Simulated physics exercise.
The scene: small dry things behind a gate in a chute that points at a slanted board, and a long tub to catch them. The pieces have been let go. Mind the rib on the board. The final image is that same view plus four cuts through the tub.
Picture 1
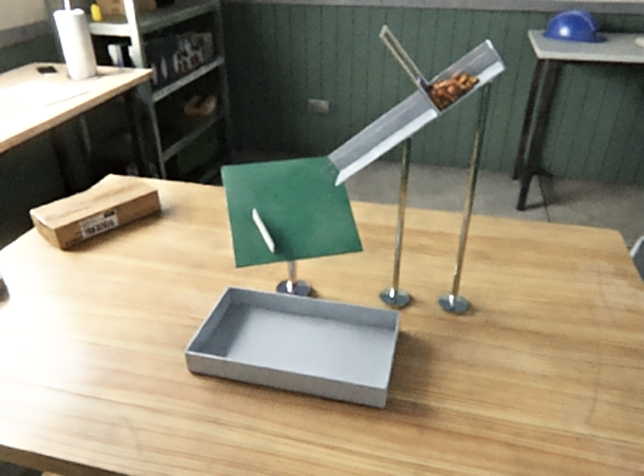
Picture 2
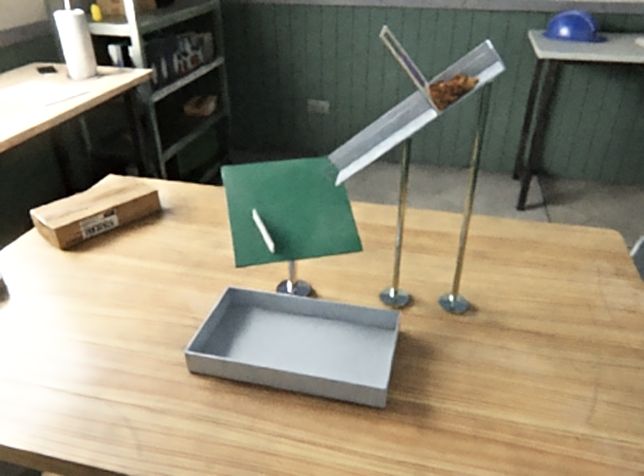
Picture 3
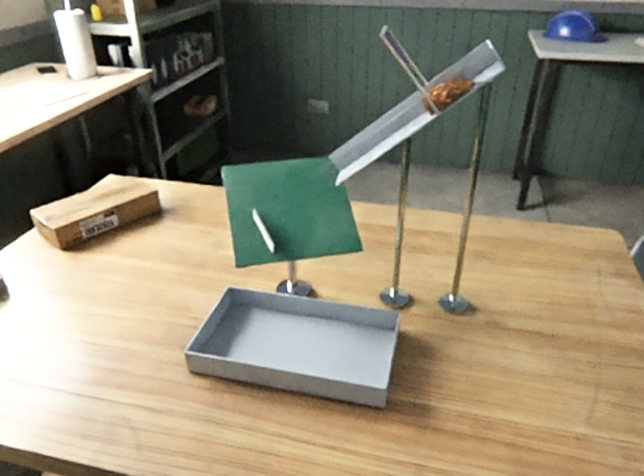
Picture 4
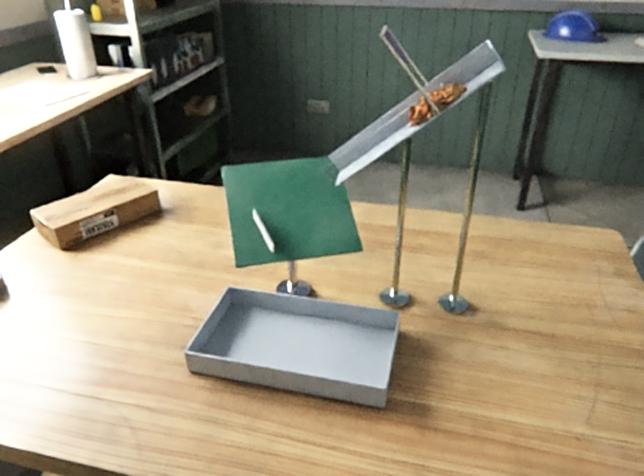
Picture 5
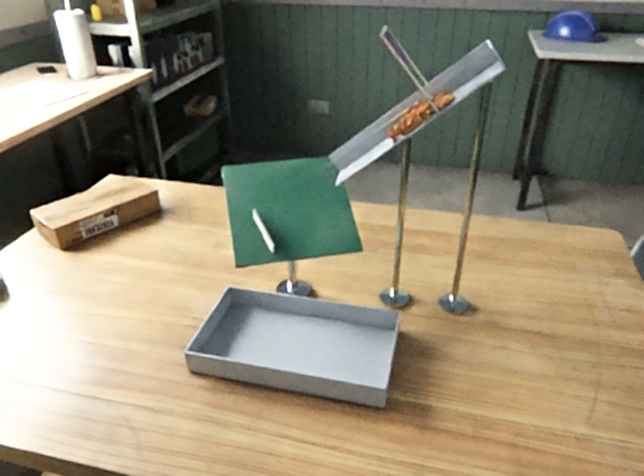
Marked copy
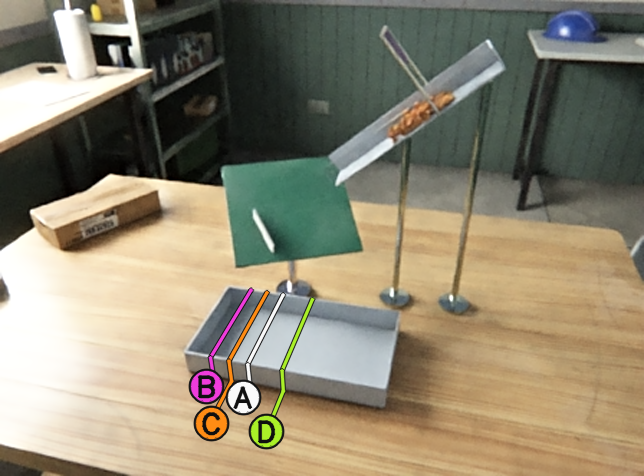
A sloping chute holds small brown pieces that slide partway down it to the left.
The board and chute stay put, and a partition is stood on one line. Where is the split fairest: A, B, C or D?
Line D.
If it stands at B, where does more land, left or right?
The right side.
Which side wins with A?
More lands on the right.
On the marked copy, line A crosses the front rim at (248, 363); line B crosses the front rim at (210, 356); line C crosses the front rim at (229, 360); line D crosses the front rim at (282, 369).
If A is chosen, of what is caught, a stray few on the left of the divider, nearly all on the right.
If B is chosen, of what is caught, a stray few on the left of the divider, nearly all on the right.
If C is chosen, of what is caught, a stray few on the left of the divider, nearly all on the right.
If D is chosen, of what is caught, about half on the left of the divider, about half on the right.
